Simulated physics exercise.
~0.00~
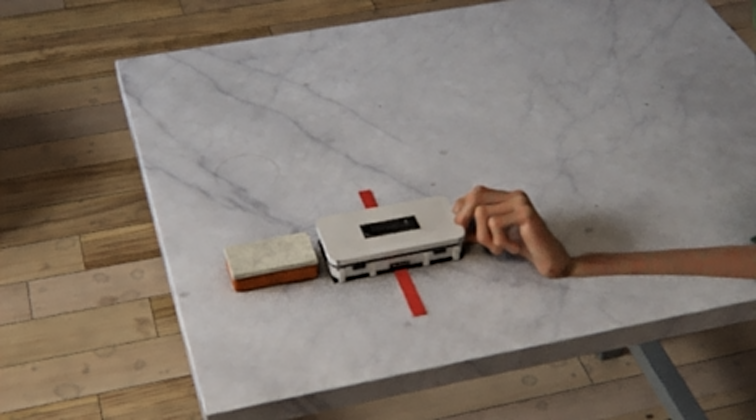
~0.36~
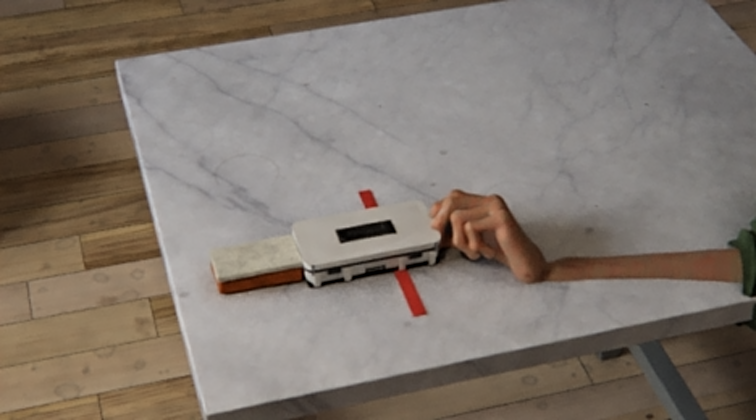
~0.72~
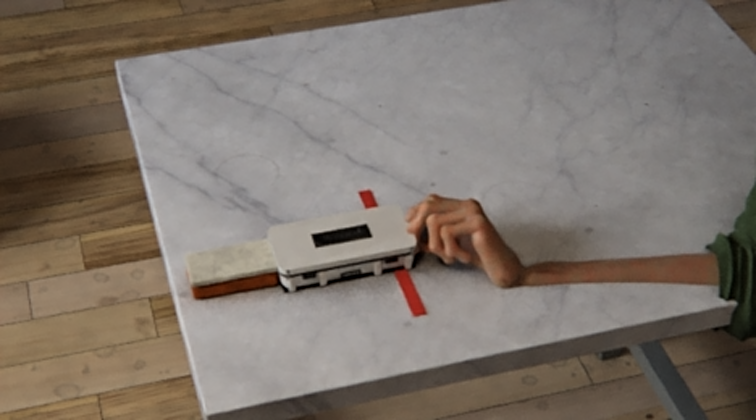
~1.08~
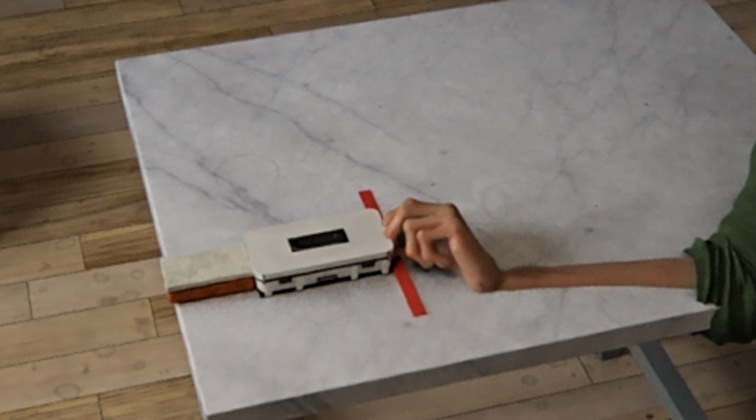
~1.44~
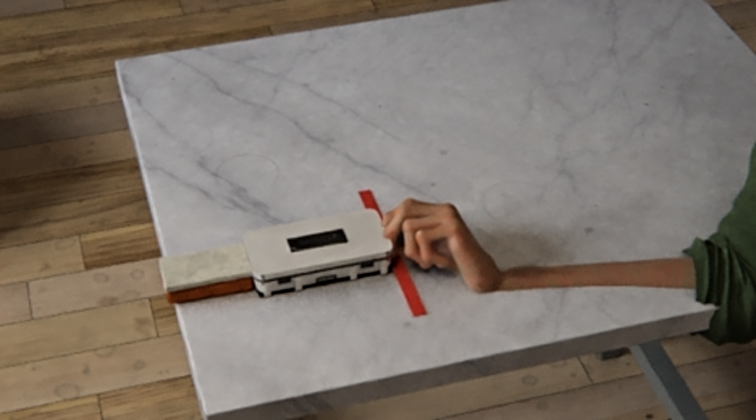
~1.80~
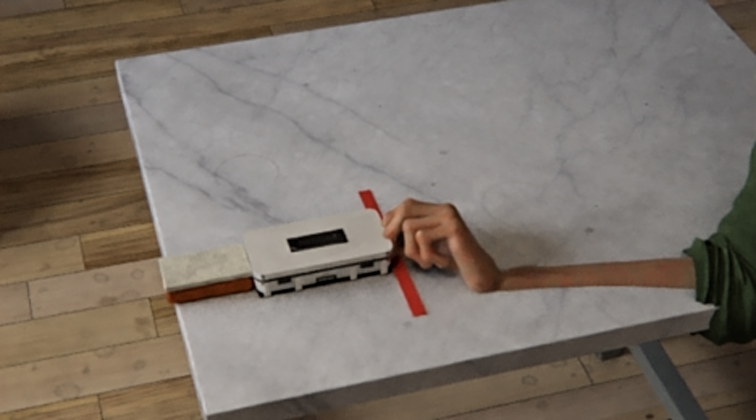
In the video, a hand pushes a white case leftward across a red tape mark on a marble table, and the case shoves an orange sponge with a pale top ahead of it. The hand stops near the tape, leaving the sponge resting on the table, jutting slightly over the left edge.
